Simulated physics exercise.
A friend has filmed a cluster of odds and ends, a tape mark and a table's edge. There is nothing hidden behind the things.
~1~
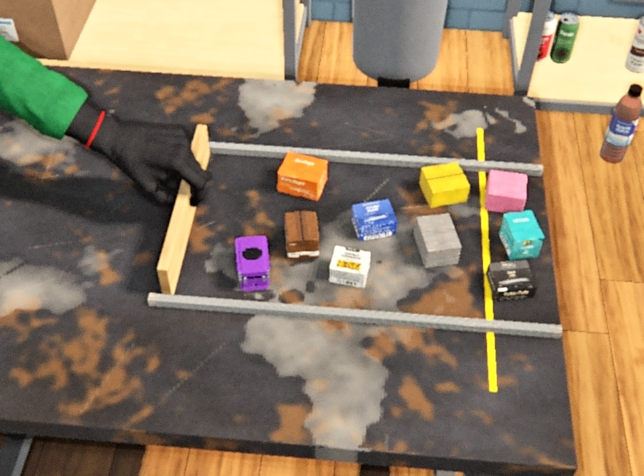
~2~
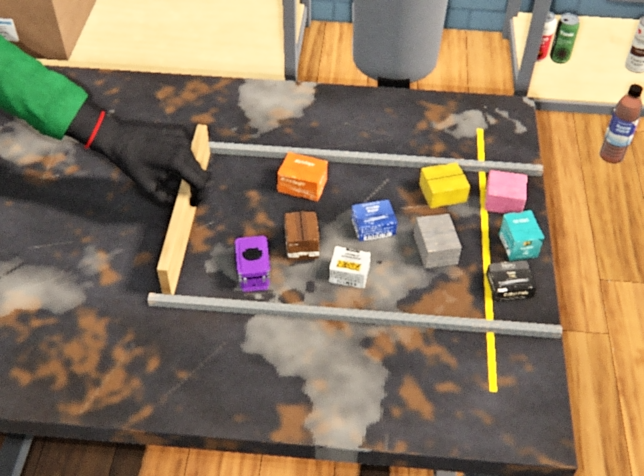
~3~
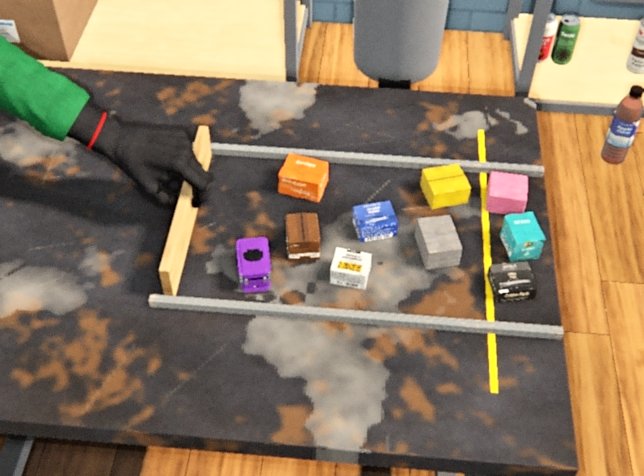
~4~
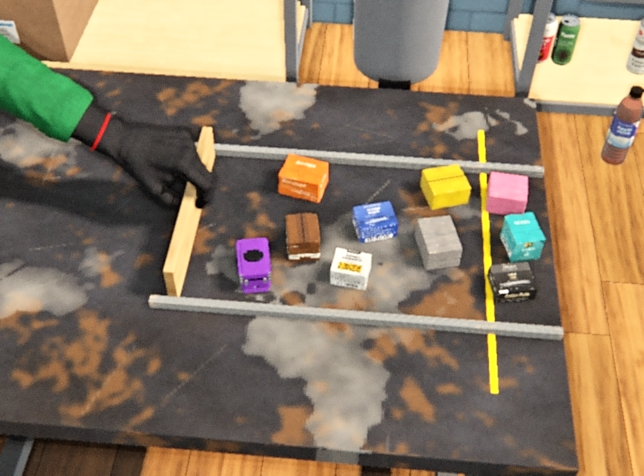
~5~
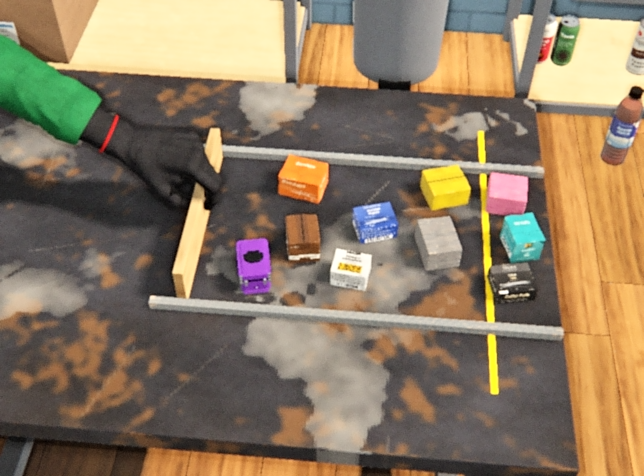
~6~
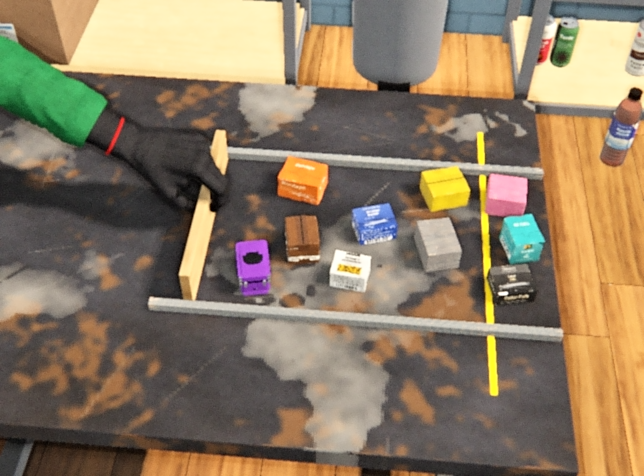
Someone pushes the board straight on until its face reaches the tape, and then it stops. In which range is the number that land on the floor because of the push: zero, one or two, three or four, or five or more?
Okay, so the number that tips off the end comes to three or four, I'd say.
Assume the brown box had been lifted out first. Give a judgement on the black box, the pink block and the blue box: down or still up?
Black box down, pink block down, blue box still up.
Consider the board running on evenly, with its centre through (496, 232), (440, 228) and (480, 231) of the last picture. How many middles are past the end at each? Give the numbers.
Middles past end - pos 1: 4, pos 2: 0, pos 3: 3.
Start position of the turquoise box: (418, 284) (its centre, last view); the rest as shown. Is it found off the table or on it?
From that start, the object then does not stay.
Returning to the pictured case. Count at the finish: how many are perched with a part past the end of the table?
The count is 2.
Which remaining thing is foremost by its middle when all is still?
I'd go with the yellow box.
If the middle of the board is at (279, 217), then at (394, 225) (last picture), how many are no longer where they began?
The first number is 3, the next one 7.
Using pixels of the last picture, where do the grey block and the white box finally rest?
You'll find the grey block at roughly (542, 241) and the white box at roughly (539, 291).
Soon after, none off yet; turquoise box at rest near (521, 239); pink block at rest near (506, 196); black box at rest near (511, 285).
In the end, the number that fall off is three or four; gone, black box, pink block and turquoise box.
